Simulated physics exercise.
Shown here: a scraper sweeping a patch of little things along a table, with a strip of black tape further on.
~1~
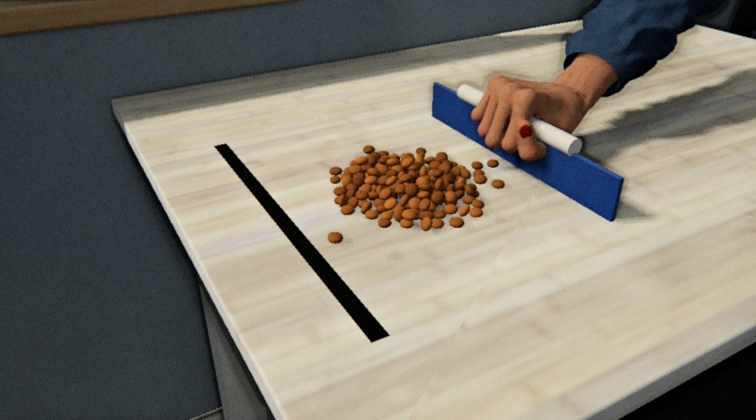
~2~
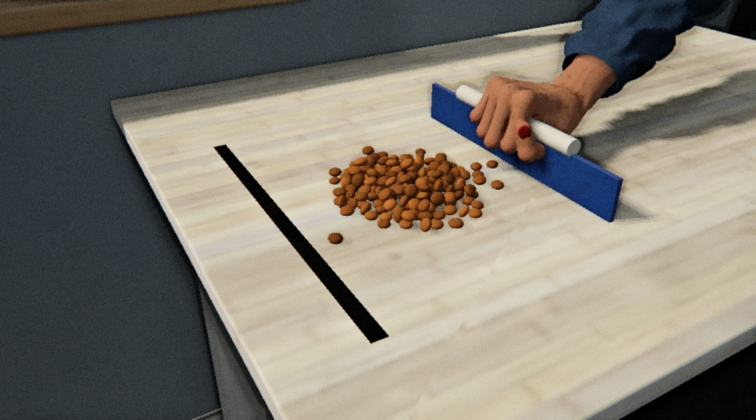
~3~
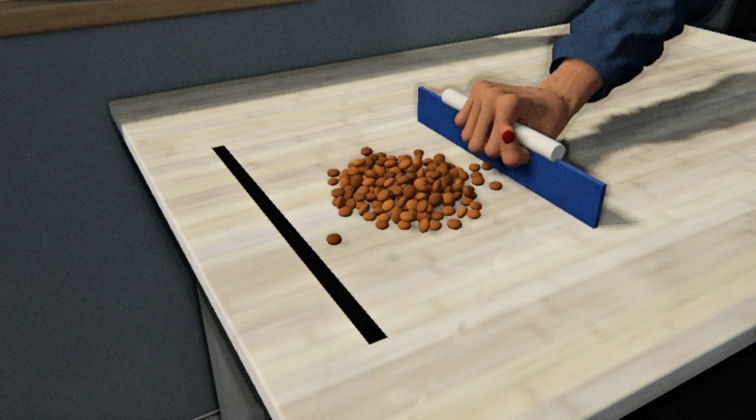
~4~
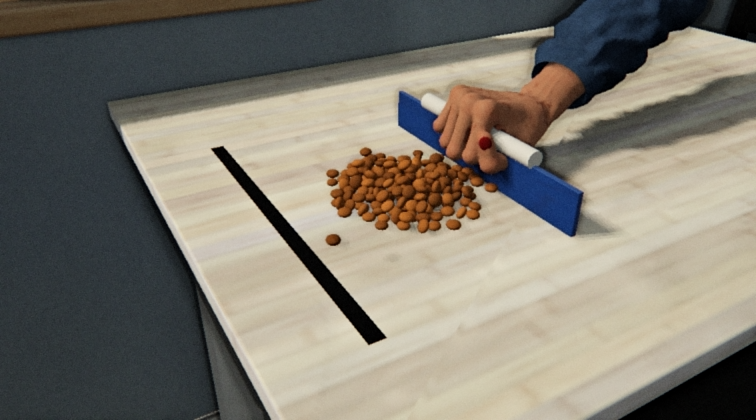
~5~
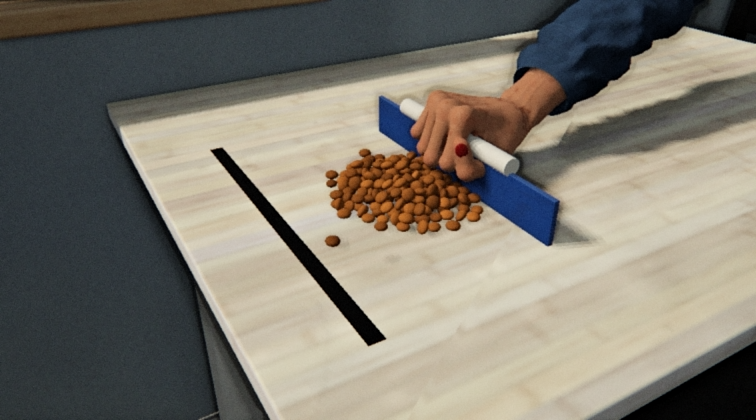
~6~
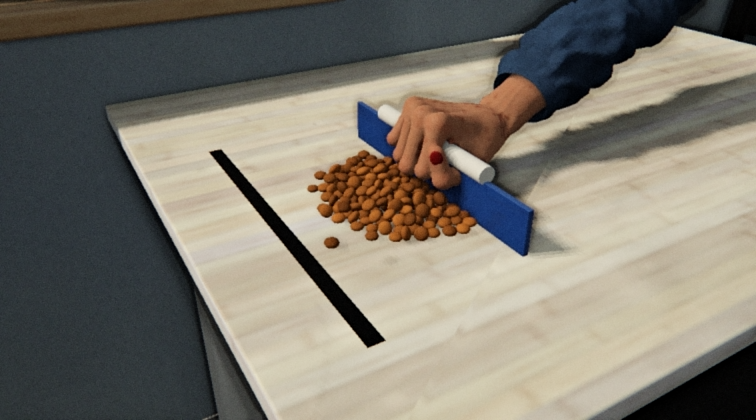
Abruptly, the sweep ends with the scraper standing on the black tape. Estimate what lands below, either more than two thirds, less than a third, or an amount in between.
What lands below is less than a third.
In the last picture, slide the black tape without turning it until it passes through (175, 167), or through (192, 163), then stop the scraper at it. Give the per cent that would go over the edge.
80 % and 60 %.
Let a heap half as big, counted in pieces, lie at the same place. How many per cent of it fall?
It would be roughly 0 percent.
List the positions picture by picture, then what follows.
The first picture shows scraper at (601, 190), at rest; black tape at (225, 151), about a palm's width from the edge; edge at (192, 249); the heap at (409, 186), bits of cat kibble.
The second picture shows scraper at (600, 190), at rest.
The third picture shows scraper at (584, 196); the heap at (407, 187).
The fourth picture shows scraper at (561, 204).
The fifth picture shows scraper at (538, 212); the heap at (405, 189), about a quarter pushed along.
The sixth picture shows scraper at (513, 222); black tape at (220, 157); edge at (187, 256); the heap at (386, 196), nearly all pushed along.
Soon, scraper still moving, near (351, 166); heap all on the table, its front near (250, 233).
A while on, scraper stopped at the black tape; heap a small part over the edge.
Finally, scraper stopped at the black tape; heap a small part over the edge.
